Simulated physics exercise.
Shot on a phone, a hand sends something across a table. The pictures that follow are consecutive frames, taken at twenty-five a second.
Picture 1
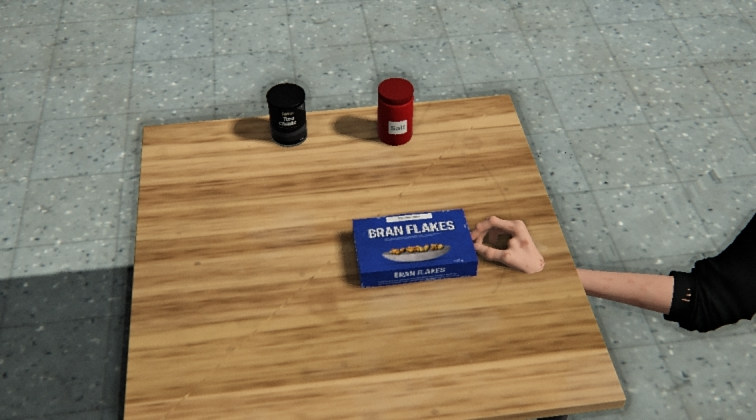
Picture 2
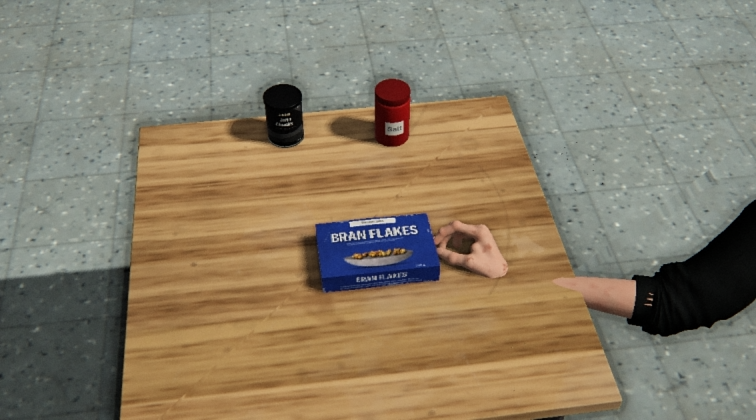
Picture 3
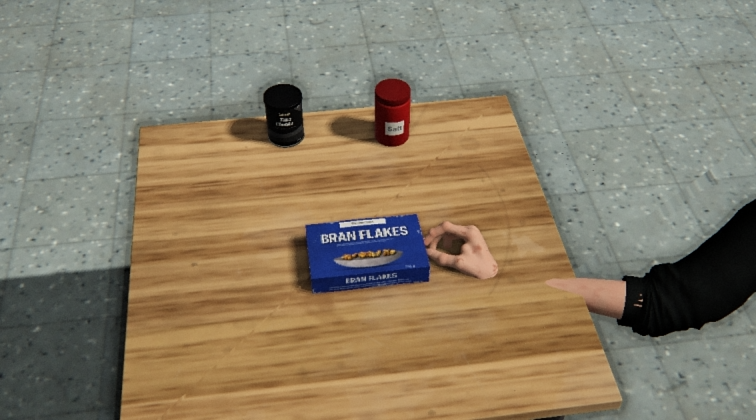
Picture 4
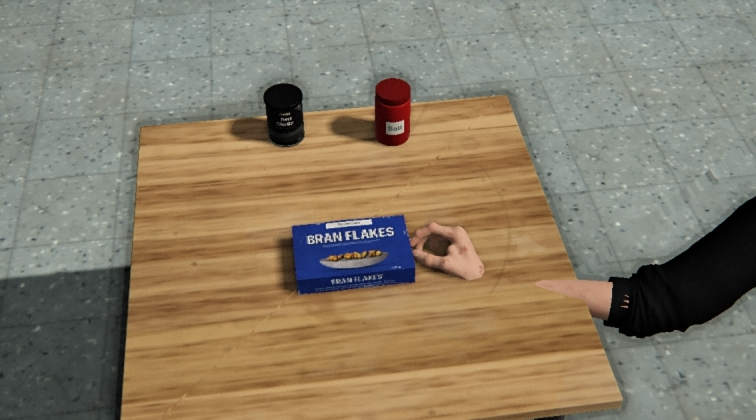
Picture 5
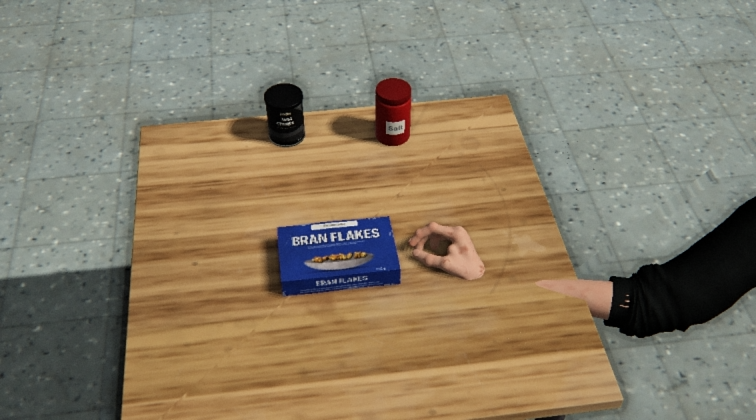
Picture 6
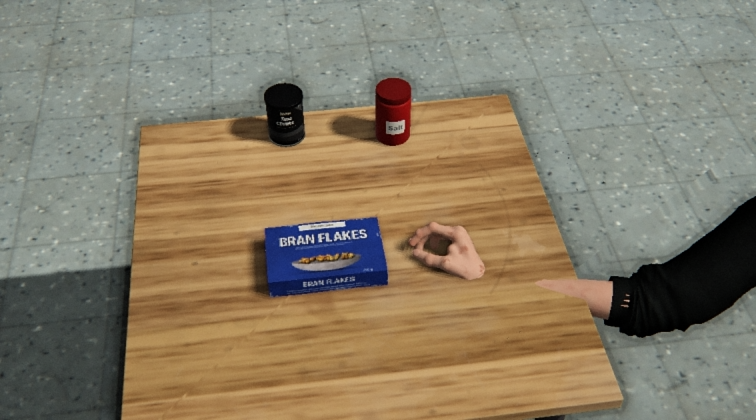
A blue Bran Flakes box slides left across a wooden table, pushed by a hand.
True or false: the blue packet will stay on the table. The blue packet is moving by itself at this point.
True.
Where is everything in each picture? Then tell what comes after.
In the first frame, under the hand; blue packet (413, 247).
In the second frame, under the hand; blue packet (376, 252).
In the third frame, under the hand; blue packet (366, 253).
In the fourth frame, blue packet (352, 254).
In the fifth frame, blue packet (338, 255) slid a little.
In the sixth frame, blue packet (325, 256) slid a little.
Then, 0.24 s after the last picture, blue packet slid a little near (300, 259).
Then, 0.48 s after the last picture, blue packet resting near (300, 259).
At rest, moved from the start, blue packet. Seen from the same camera at the end, blue packet near (300, 259).
